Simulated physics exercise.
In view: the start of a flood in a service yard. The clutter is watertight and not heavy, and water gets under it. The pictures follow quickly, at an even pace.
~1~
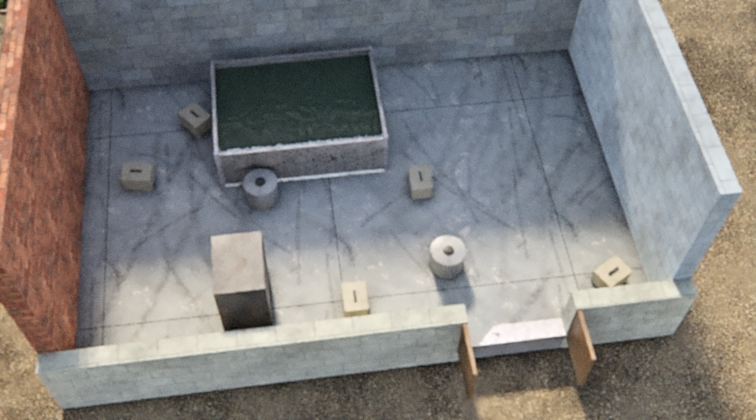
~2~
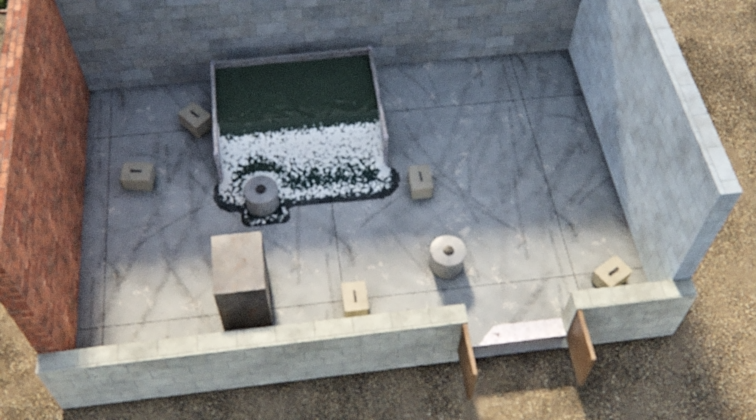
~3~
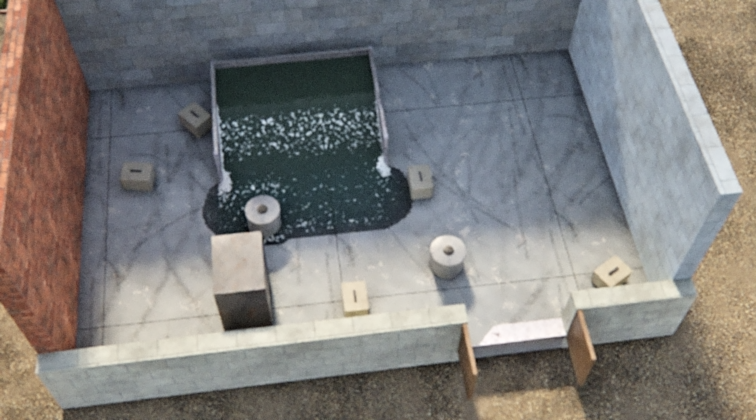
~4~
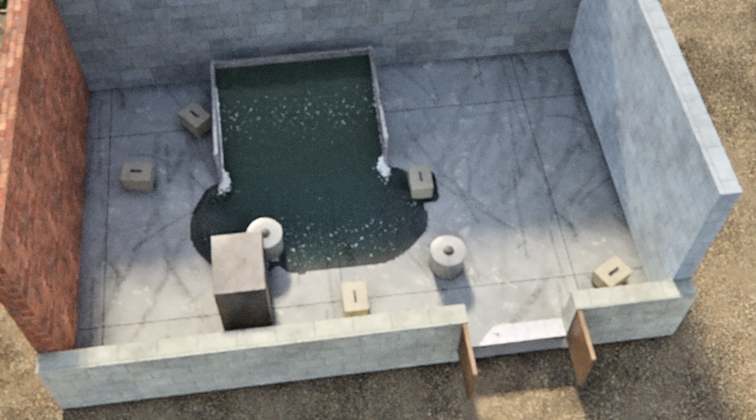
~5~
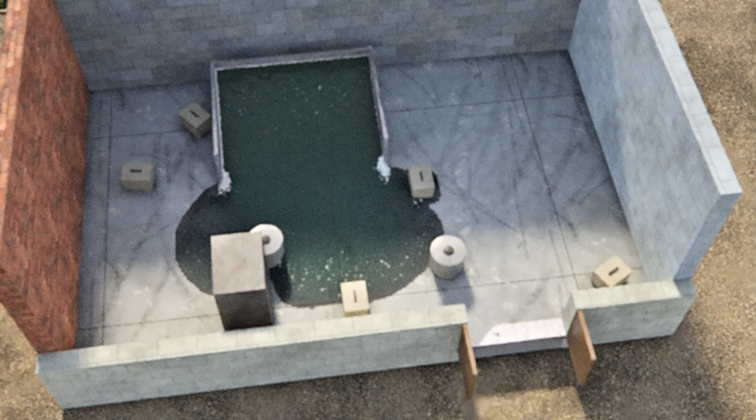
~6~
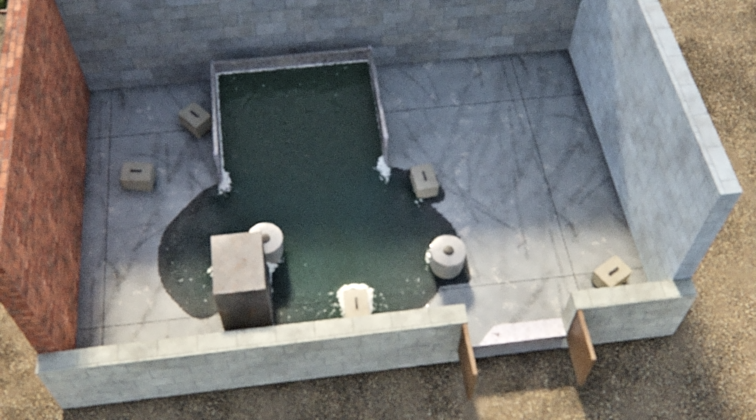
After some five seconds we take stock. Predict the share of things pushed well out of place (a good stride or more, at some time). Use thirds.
Share: Two thirds or more.
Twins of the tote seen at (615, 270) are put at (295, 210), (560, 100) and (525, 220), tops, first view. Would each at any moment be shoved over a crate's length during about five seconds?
In that order: Moved that far, shifted that much, that far or more.
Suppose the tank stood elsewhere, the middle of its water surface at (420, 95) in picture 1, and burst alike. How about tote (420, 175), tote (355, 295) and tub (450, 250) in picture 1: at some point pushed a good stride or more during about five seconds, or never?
In turn: Yes, that far or more, pushed that far.
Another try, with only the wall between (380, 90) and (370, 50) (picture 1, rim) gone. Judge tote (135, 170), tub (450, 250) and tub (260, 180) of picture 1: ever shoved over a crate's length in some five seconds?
As listed: Less than that, no, short of that.
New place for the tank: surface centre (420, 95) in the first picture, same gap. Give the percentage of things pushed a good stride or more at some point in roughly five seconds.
About 70 per cent.
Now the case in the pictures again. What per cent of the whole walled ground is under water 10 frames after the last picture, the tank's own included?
Close to 55 %.
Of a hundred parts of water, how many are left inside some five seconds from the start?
I make it 92 per cent.
A moment on, 1 of 7 are well off their spots; 2 afloat.
Next, 3 of 7 are well off their spots; 3 afloat.
Later, 4 of 7 are well off their spots; 3 afloat.
In the end, 6 of 7 are well off their spots, and 6 have been at some point; 4 afloat.
